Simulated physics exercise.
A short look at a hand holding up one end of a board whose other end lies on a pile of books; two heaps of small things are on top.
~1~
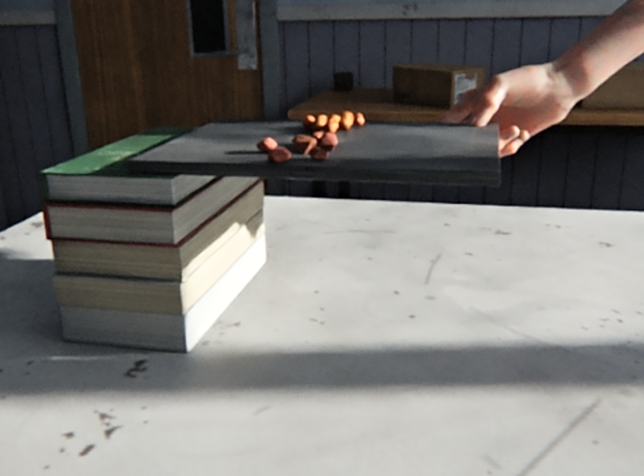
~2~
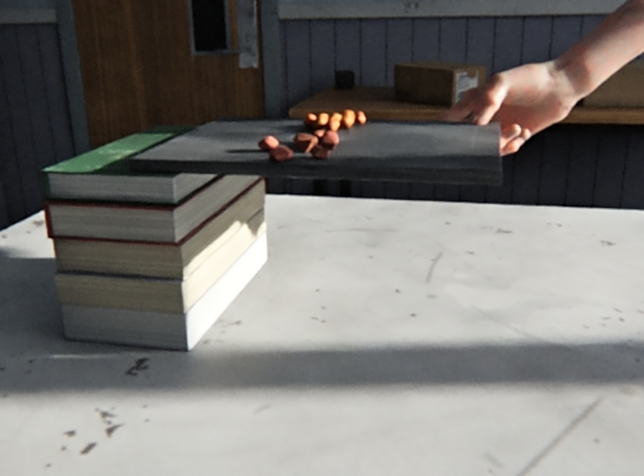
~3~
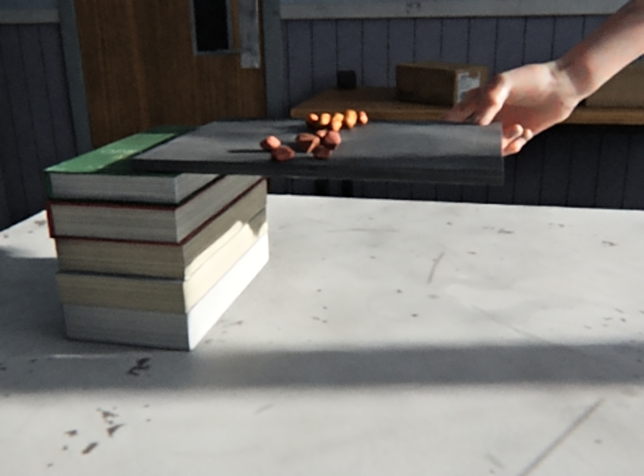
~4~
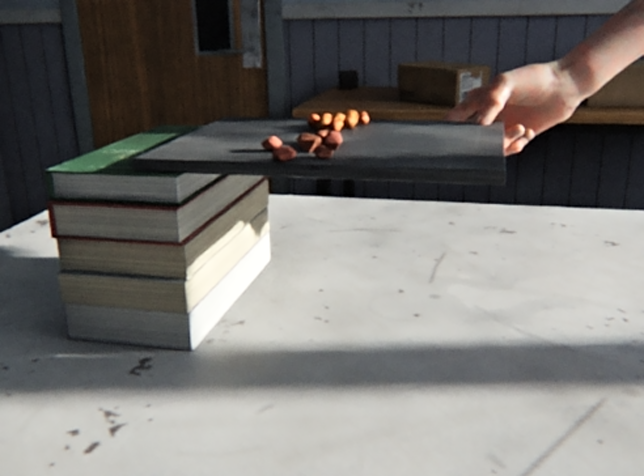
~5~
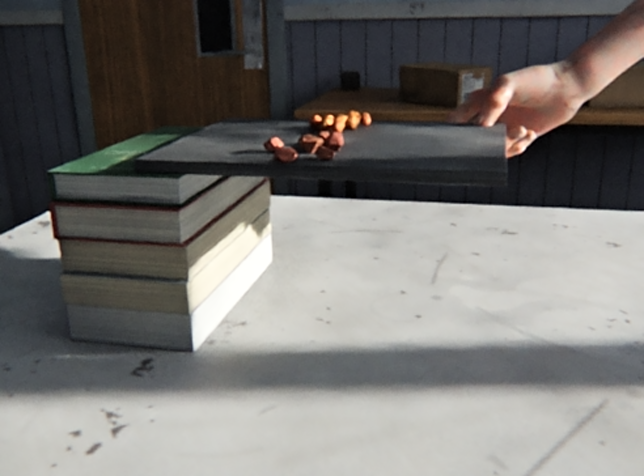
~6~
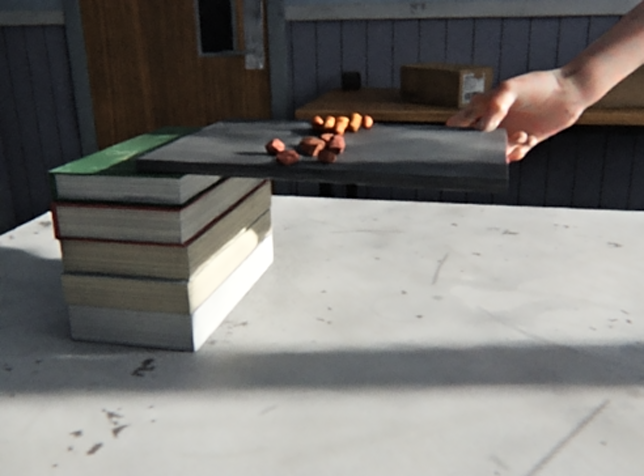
A hand holding one end of a dark board resting on stacked books, two small heaps of reddish and orange pieces barely moving.
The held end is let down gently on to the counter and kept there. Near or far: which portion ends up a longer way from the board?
The longer run belongs to the far portion.
Then, 0.41 s after the last picture, board sloping at 11°; near portion all still on the board; far portion all still on the board.
Then, 0.93 s after the last picture, board sloping at 26°; near portion all still on the board; far portion mostly less than half a board's length out.
Then, 1.49 s after the last picture, board sloping at 38°; near portion mostly at the foot of the board; far portion mostly up to a board's length out.
At rest, board resting at 38°; near portion mostly at the foot of the board; far portion mostly up to a board's length out; the far portion has gone farther.
